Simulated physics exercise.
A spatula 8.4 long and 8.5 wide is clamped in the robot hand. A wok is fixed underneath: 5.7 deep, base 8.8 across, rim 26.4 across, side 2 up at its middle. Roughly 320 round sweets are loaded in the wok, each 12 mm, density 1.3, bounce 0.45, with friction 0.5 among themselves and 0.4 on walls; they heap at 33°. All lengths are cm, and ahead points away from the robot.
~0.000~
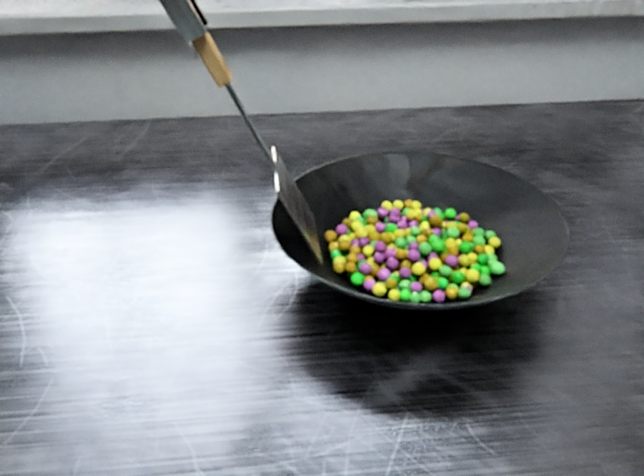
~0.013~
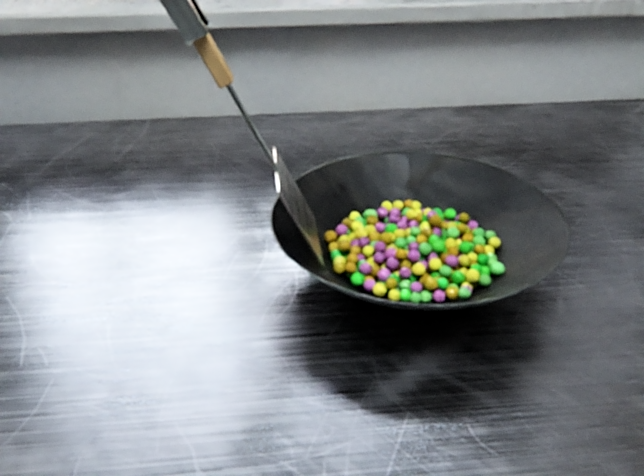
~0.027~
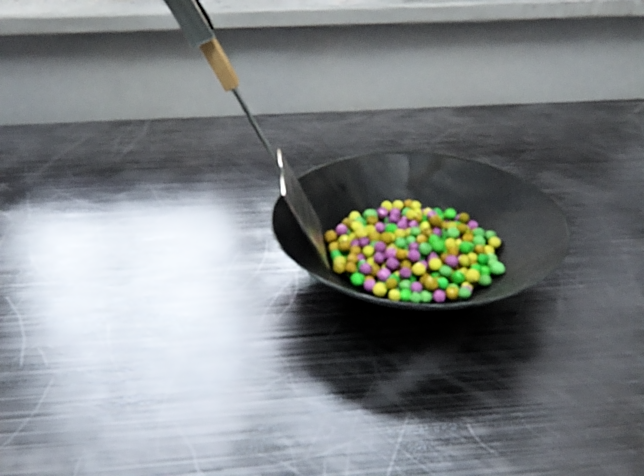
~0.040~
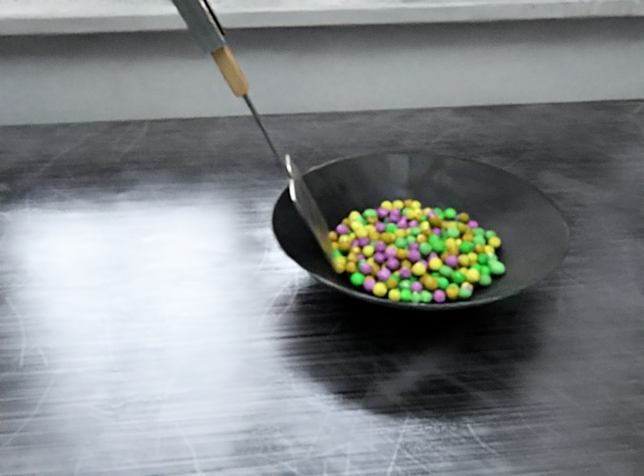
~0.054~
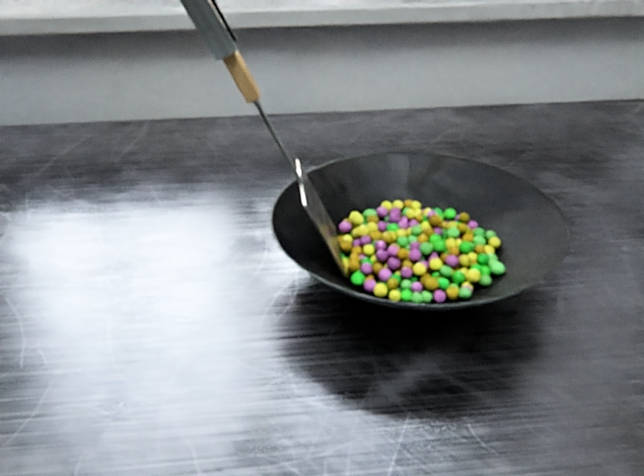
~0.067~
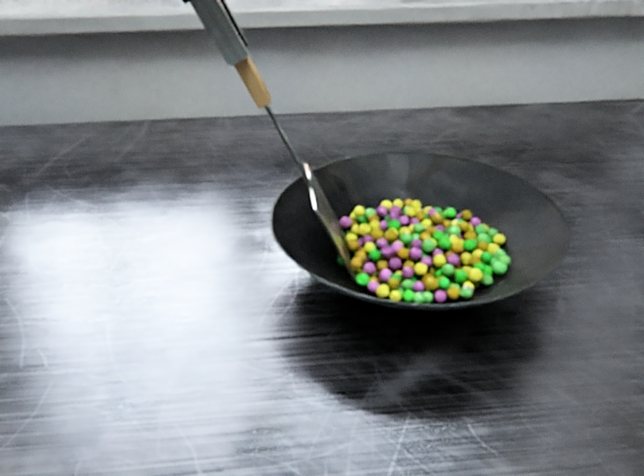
A spatula slides rightward into a dark wok, nudging the heap of colorful round sweets slightly.
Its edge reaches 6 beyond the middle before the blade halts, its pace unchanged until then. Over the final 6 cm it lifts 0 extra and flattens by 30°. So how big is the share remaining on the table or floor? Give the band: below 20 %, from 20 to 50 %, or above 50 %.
Below 20 %.
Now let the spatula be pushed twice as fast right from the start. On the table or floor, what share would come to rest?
It would be roughly 35 percent.
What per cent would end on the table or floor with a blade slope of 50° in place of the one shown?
Roughly 10 per cent.
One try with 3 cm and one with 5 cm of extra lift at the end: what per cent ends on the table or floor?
First try about 5 %, second try about 5 %.
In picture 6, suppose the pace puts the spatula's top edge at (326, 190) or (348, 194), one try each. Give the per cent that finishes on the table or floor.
About 20 and 35 per cent.
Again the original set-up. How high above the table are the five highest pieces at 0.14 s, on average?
Around 5 cm above the table.
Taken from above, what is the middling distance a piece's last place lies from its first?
Distance: Around 8 cm.
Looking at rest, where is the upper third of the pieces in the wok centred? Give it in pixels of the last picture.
The centre sits close to (512, 219).
After 0.14 s, sloping 65°, highest piece 6 above the table; 316 in the wok.
After 0.20 s, sloping 52°, highest piece 7 above the table; 314 in the wok, 2 on the blade or in flight.
After 0.44 s, sloping 35°, highest piece 7 above the table; 277 in the wok, 35 on the table or floor, 4 on the blade or in flight.
After 1.49 s, sloping 35°, highest piece 6 above the table; 276 in the wok, 40 on the table or floor.
In the end, 276 in the wok, 40 on the table or floor. That is 13 % on the table or floor.
